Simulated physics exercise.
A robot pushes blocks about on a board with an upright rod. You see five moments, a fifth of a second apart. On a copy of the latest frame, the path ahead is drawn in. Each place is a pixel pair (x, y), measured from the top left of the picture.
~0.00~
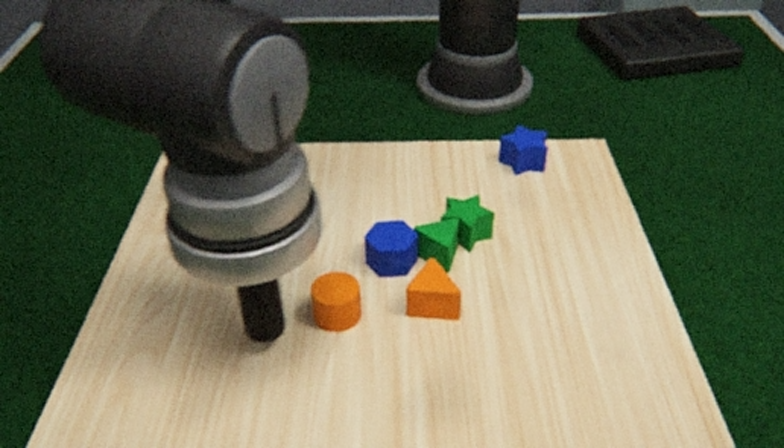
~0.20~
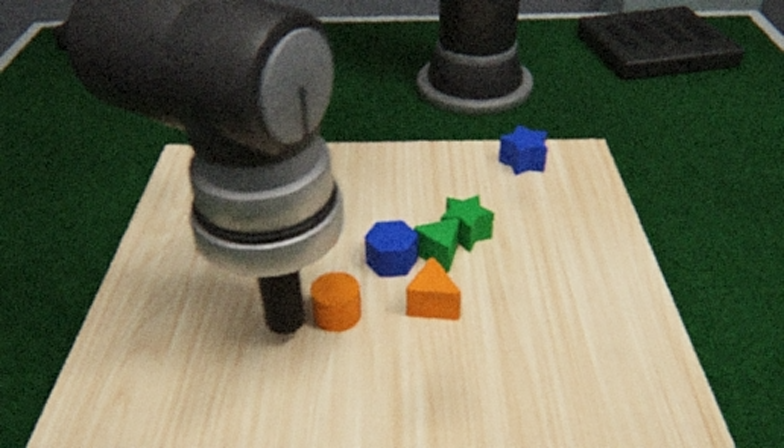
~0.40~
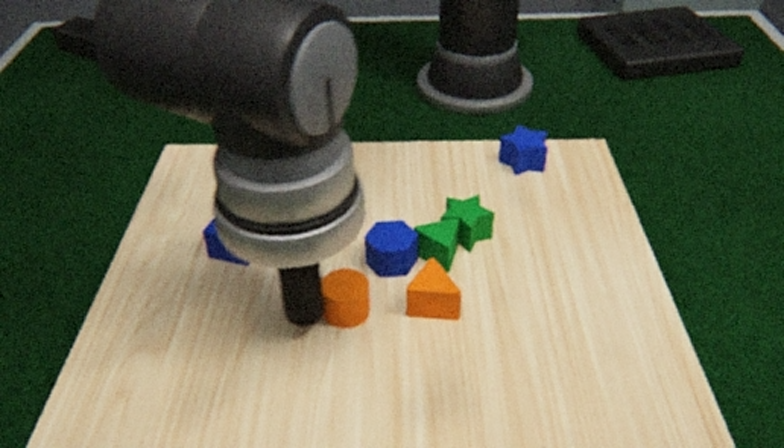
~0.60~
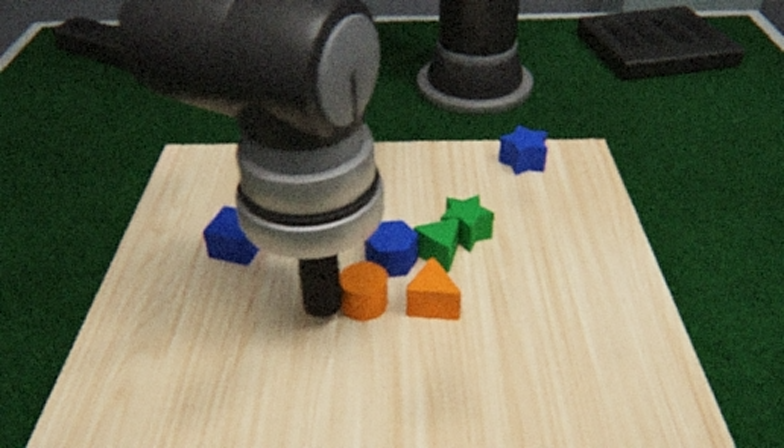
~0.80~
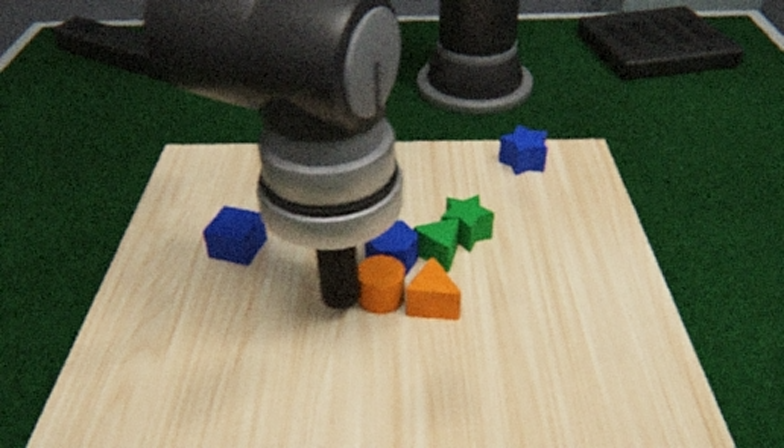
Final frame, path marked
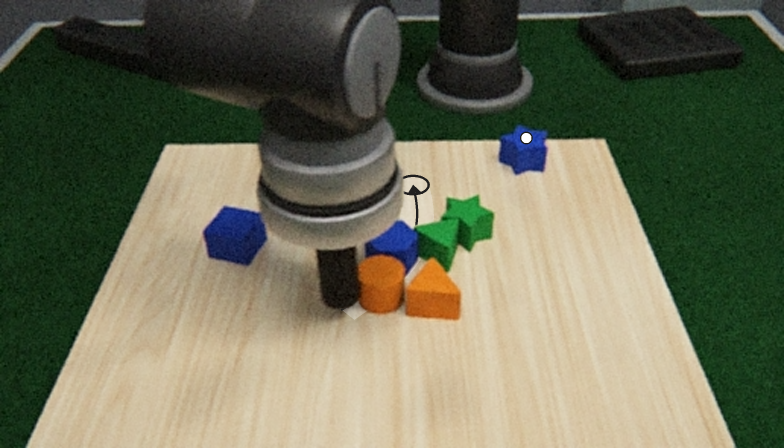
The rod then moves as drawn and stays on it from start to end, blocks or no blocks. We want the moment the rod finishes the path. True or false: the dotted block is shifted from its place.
False.
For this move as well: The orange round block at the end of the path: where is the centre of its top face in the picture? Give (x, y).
My estimate: (431, 255).
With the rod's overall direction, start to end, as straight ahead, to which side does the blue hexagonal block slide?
Its sideways move is to the left.
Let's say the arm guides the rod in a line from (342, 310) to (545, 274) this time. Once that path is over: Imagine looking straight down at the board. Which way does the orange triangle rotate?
Viewed from overhead, the orange triangle winds up turned clockwise.
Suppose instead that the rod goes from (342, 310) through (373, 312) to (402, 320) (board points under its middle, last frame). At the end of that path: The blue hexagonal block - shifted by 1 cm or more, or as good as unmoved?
It holds its position.
The drawn path runs from (342, 310) over (393, 269) and (416, 225) to (413, 185); the dot is on the blue star block.
What follows on the original path. One third of the way, rod at (394, 256); orange round block at (431, 255); blue hexagonal block at (403, 215), turned 35° anticlockwise; green triangle at (442, 223), turned 50° clockwise.
Two thirds of the way, rod at (416, 213); orange round block at (431, 255); blue hexagonal block at (411, 176), turned 65° anticlockwise; green triangle at (444, 221), turned 60° clockwise.
At the end, rod at (413, 173); orange round block at (431, 255); blue hexagonal block at (407, 140), turned 70° anticlockwise; green triangle at (444, 221), turned 60° clockwise; blue star block not moved.
